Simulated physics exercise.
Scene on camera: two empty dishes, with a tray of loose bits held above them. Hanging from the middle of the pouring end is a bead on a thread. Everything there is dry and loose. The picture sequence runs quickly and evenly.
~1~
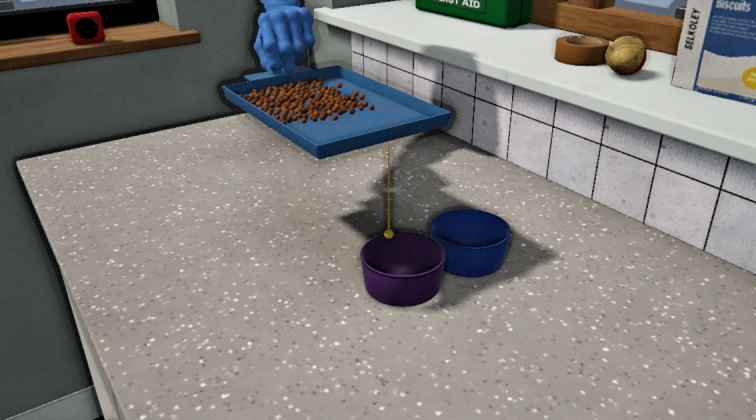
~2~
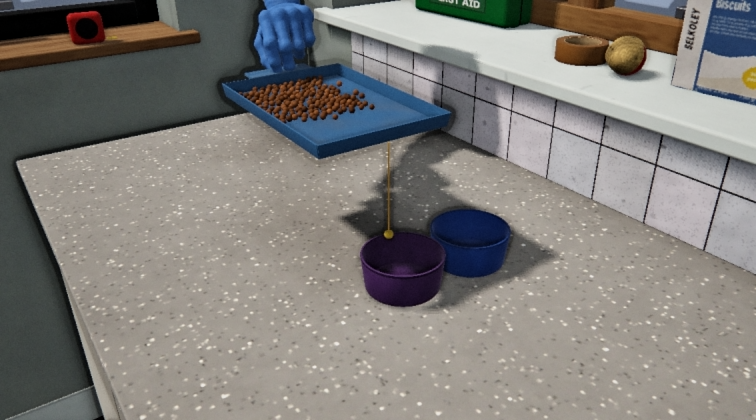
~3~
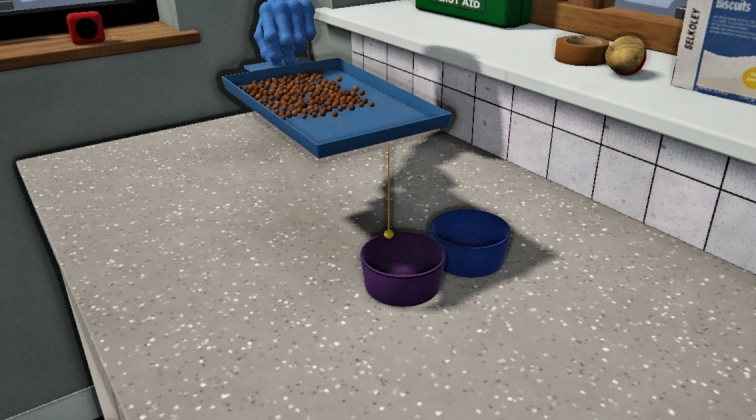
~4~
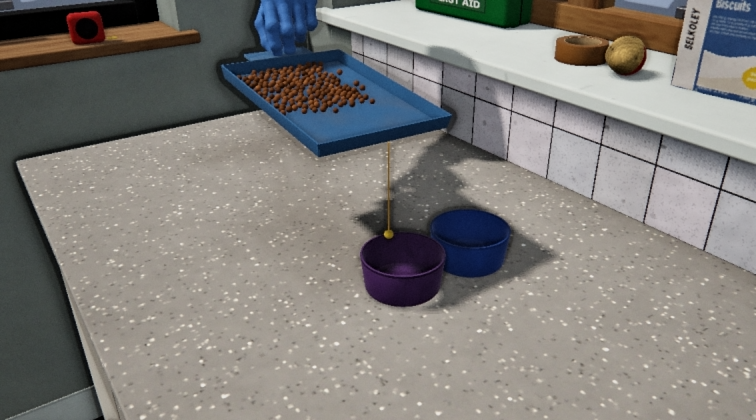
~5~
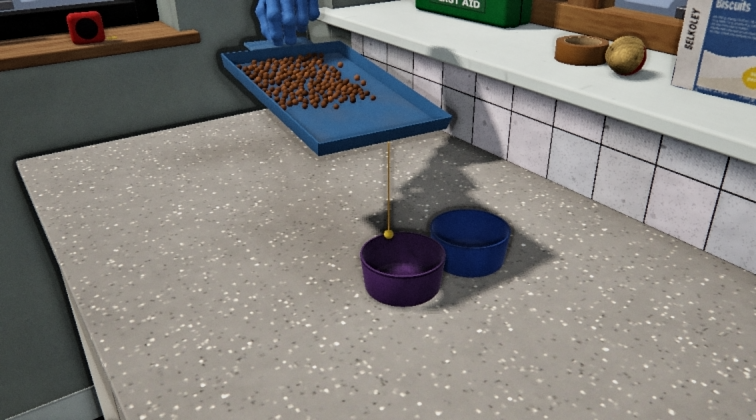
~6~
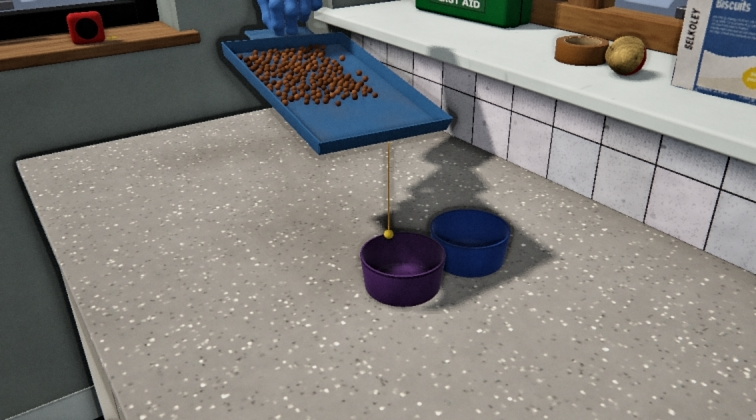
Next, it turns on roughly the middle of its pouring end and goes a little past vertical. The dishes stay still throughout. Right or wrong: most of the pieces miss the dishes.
Wrong.
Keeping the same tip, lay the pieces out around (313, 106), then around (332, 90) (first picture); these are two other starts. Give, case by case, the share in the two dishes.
That would be 90 per cent, and then 80 per cent.
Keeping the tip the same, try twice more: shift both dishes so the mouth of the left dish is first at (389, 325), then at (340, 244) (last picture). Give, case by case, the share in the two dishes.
Roughly 0 % and 0 %.
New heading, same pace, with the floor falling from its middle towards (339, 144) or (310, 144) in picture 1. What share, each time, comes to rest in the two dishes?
The share is 0 per cent in the first and 0 per cent in the second.
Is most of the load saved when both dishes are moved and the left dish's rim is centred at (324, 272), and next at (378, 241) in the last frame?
Taking the tries in order: A minor share, followed by a minor share.
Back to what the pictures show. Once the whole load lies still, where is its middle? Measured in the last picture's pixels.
I'd mark it at roughly (455, 259).
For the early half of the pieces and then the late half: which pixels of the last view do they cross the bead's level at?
First roughly (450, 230), then roughly (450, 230).
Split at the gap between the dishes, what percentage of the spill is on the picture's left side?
Some 20 %.
Soon, tray tipped steeply; most on the tray; a stray few in the left dish; a small part in the right dish; a stray few outside both; a stray few in the air.
A while on, tray tipped right over; about two thirds on the tray; a small part in the left dish; a small part in the right dish; a small part outside both; a small part in the air.
Towards the end, tray tipped past a quarter turn; about a third in the left dish; about half in the right dish; a small part outside both.
Finally, tray tipped past a quarter turn; about a third in the left dish; about half in the right dish; a small part outside both.
